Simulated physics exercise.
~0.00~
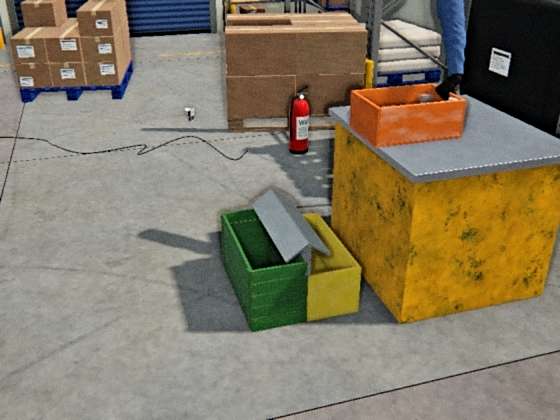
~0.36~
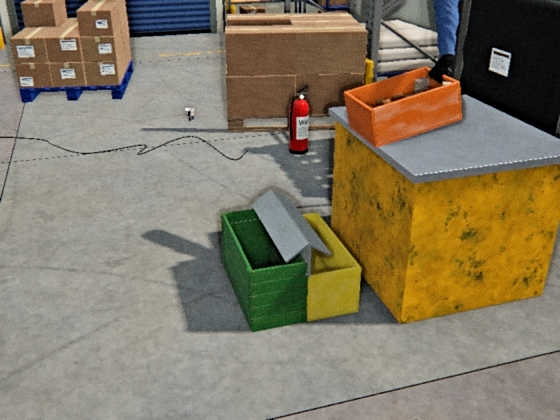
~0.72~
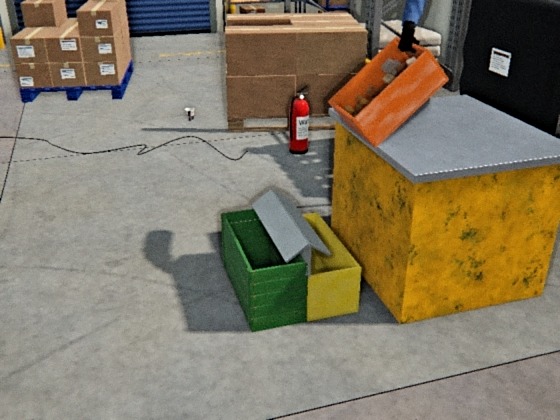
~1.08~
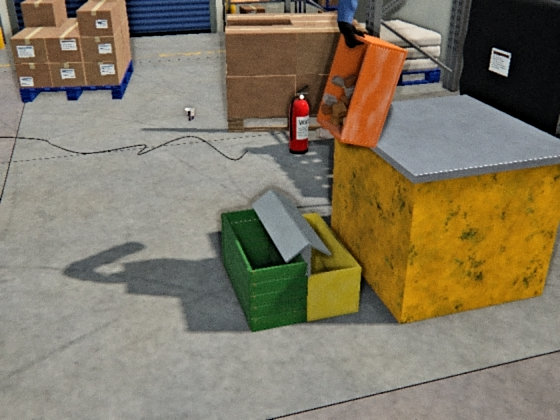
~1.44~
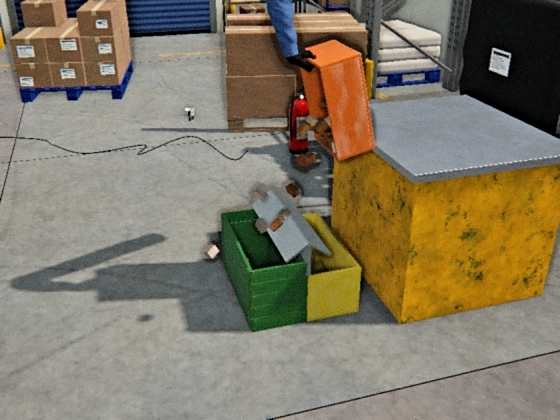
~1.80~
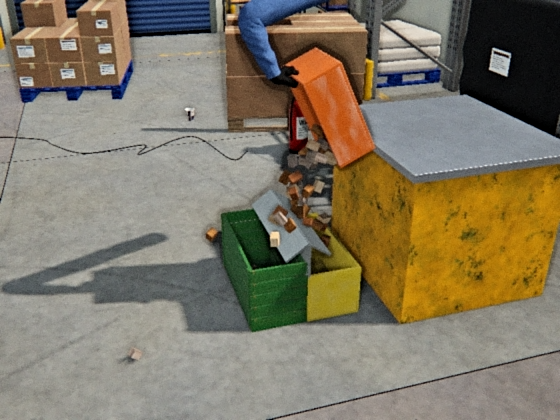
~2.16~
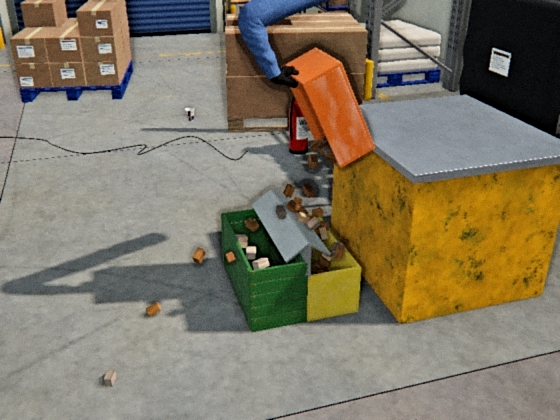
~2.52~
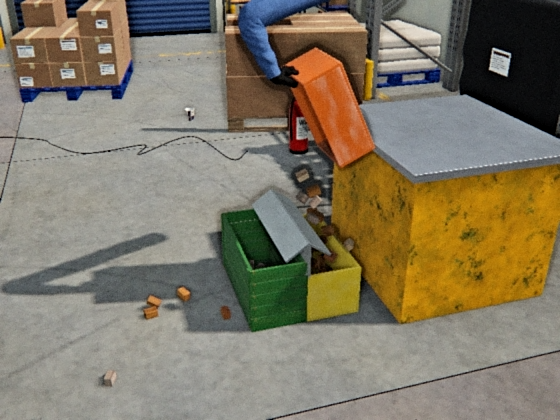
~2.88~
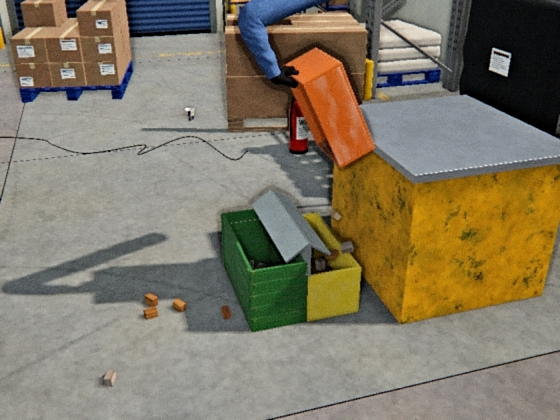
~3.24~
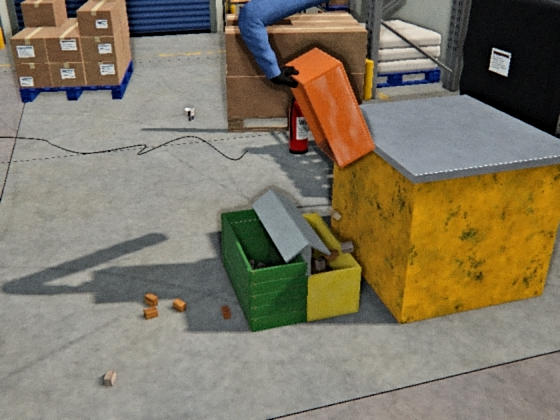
Warehouse floor, a gloved hand tipping an orange crate off a bench edge, spilling wooden blocks into yellow and green boxes, some scattering alongside.
